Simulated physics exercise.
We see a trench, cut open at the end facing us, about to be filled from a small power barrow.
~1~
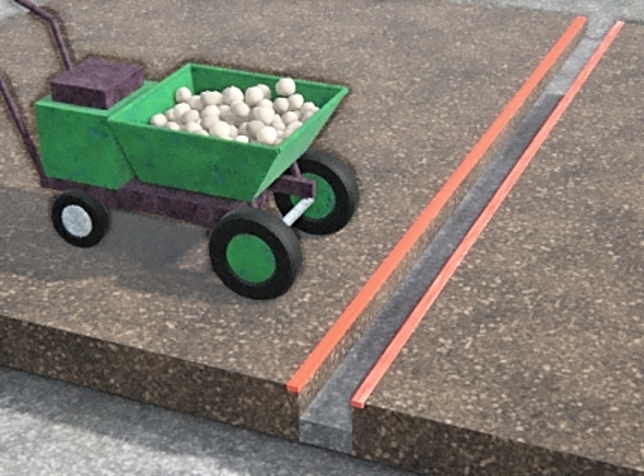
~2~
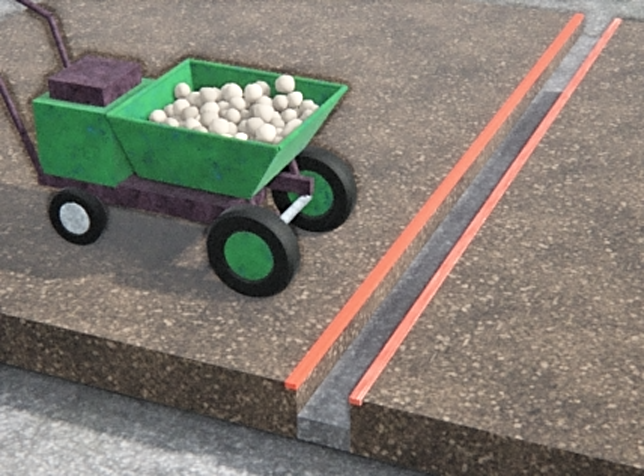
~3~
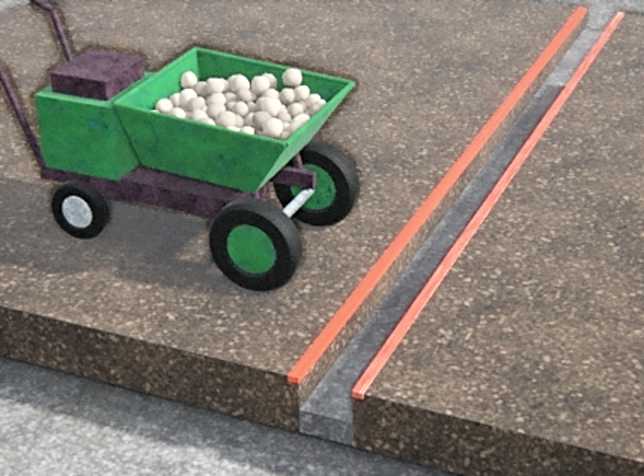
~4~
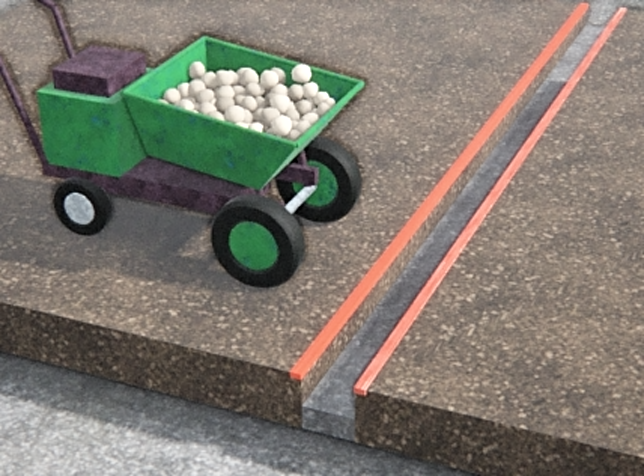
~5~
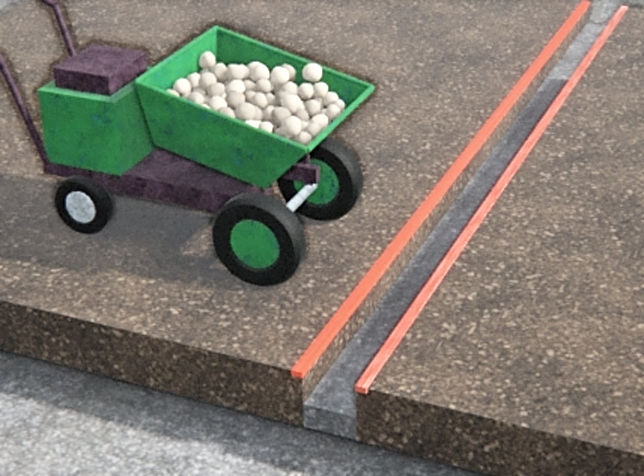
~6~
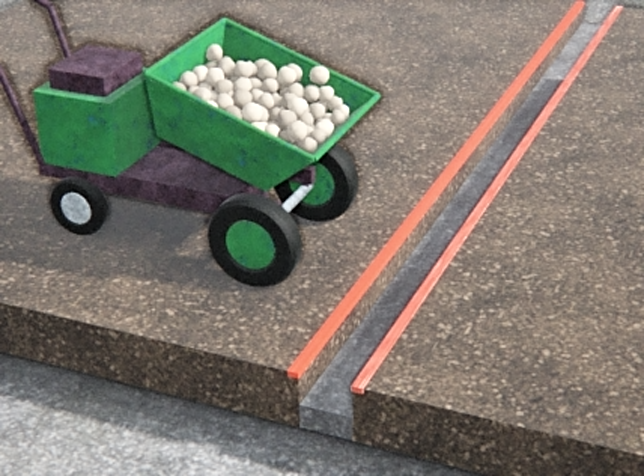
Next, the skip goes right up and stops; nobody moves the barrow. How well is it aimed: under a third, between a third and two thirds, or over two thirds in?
The trench takes from one third to two thirds.
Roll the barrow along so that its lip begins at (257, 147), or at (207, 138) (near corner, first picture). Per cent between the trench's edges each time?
Near 70 % and 50 %.
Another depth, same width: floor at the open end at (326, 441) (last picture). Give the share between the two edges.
About 50 per cent.
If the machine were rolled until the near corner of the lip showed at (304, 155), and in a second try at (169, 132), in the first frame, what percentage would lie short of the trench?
The first gives 0 %, the second 70 %.
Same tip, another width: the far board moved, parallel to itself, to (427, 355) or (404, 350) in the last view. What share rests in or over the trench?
In turn 90 and 70 in a hundred.
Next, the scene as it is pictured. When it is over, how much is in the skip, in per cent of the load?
Close to 0 per cent.
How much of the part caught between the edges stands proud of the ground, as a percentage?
Close to 20 per cent.
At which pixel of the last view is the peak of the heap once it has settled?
At about (467, 251).
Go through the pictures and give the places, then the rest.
Lip of the skip (278, 151), level; top of the load (245, 120), river pebbles; first edge of the trench (324, 346); far edge (386, 360), the trench under half as wide as the skip, and about half as deep as wide, in the first picture.
Lip of the skip (278, 149), level; top of the load (244, 117), in the second picture.
Lip of the skip (286, 145), tipped barely; top of the load (234, 110), in the third picture.
Lip of the skip (296, 146), tipped a little; top of the load (225, 95), in the fourth picture.
Lip of the skip (307, 150), tipped a little; top of the load (236, 89), in the fifth picture.
Lip of the skip (314, 159), tipped clearly; top of the load (235, 85); first edge of the trench (324, 332); far edge (386, 346), in the sixth picture.
Just after the last frame, skip tipped steeply; every one in the skip.
A moment on, skip tipped right over; the larger part in the skip; about a tenth in or heaped over the trench; about a tenth beyond it; just a few falling.
Further on, skip tipped right over; about a tenth in the skip; roughly a third in or heaped over the trench; roughly half beyond it.
When it is over, skip tipped right over; roughly half in or heaped over the trench; roughly half beyond it.
